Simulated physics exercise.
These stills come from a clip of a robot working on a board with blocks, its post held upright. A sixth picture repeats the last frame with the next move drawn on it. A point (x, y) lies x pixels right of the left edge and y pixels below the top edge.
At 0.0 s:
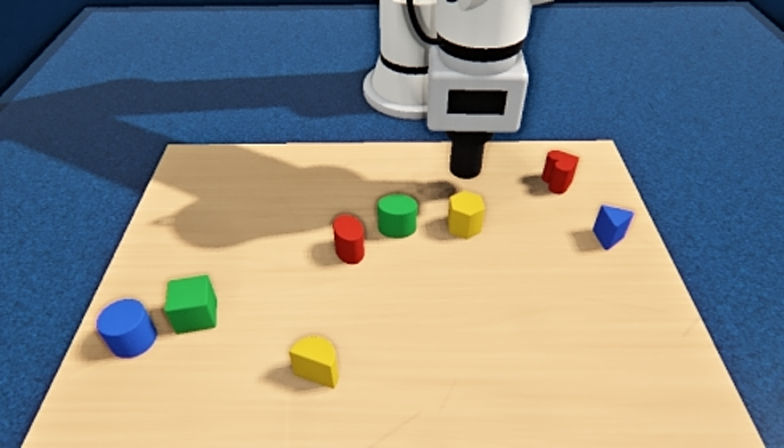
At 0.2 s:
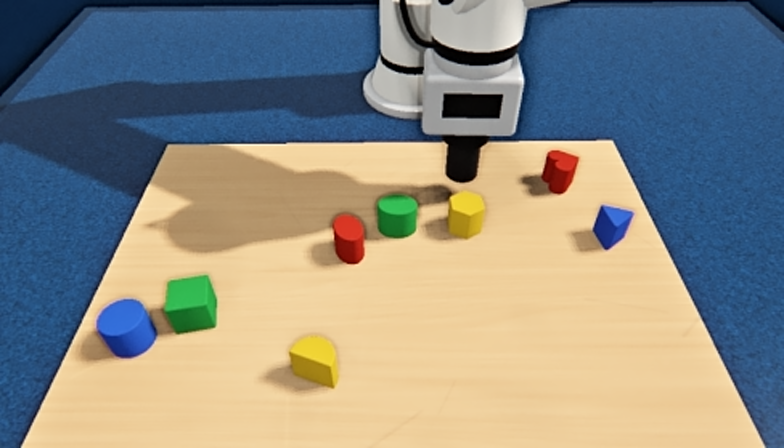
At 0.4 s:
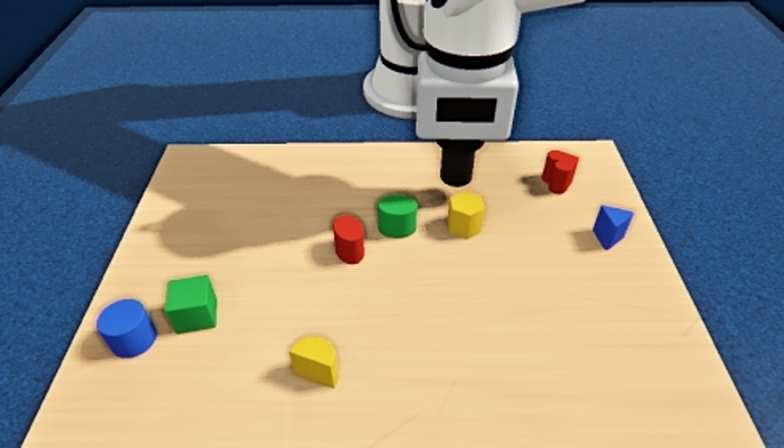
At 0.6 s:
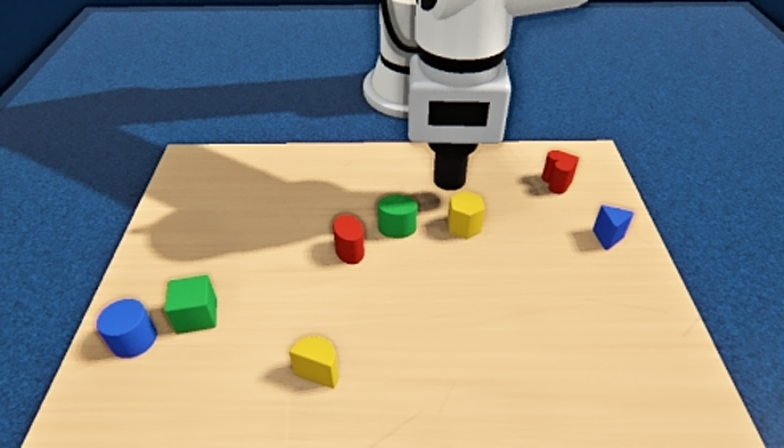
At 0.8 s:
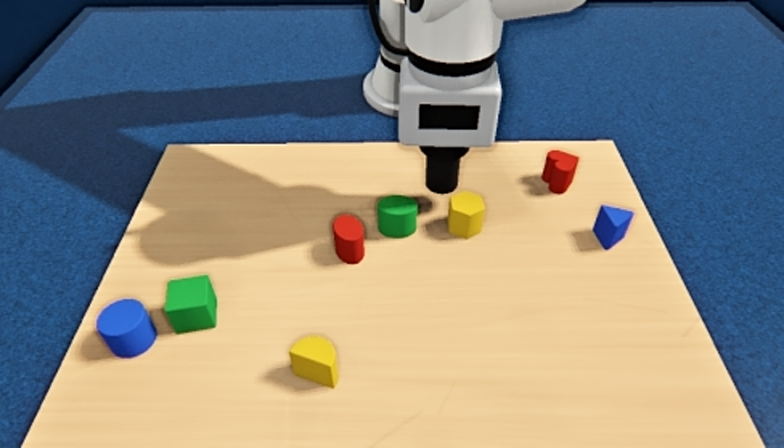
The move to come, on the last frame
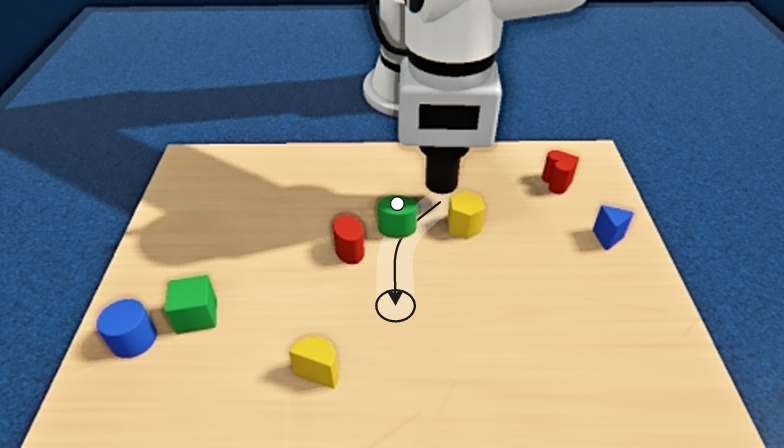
The robot arm, its black post pointing down, starts behind the yellow hexagon at the back of the wooden board. It slides a short way left and slightly toward the viewer, ending behind the gap between the green block and the yellow hexagon, while all the blocks stay still.
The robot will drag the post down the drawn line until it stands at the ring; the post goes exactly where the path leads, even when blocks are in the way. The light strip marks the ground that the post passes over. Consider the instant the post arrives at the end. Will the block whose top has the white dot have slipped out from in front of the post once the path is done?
I'd say yes.
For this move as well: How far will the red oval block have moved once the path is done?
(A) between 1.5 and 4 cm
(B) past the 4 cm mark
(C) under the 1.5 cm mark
Answer: A.
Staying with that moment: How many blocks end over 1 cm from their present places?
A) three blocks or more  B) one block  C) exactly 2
C.
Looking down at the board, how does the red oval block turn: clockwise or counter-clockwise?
The red oval block rotates counterclockwise.
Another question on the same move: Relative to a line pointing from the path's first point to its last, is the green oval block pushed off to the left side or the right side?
Side: Right.
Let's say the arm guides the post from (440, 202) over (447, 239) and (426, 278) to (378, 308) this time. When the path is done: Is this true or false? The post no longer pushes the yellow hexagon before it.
True
The line goes from (440, 202) via (409, 227) and (395, 263), ending at (396, 305); the dot is on the green oval block.
The first path, step by step. One third of the way, post at (410, 210); green oval block at (378, 213), turned 20° clockwise.
Two thirds of the way, post at (395, 245); red oval block at (330, 229), turned 25° anticlockwise; green oval block at (362, 224), turned 90° clockwise.
At the end, post at (395, 288); red oval block at (330, 229), turned 25° anticlockwise; green oval block at (362, 224), turned 90° clockwise; yellow hexagon unmoved.
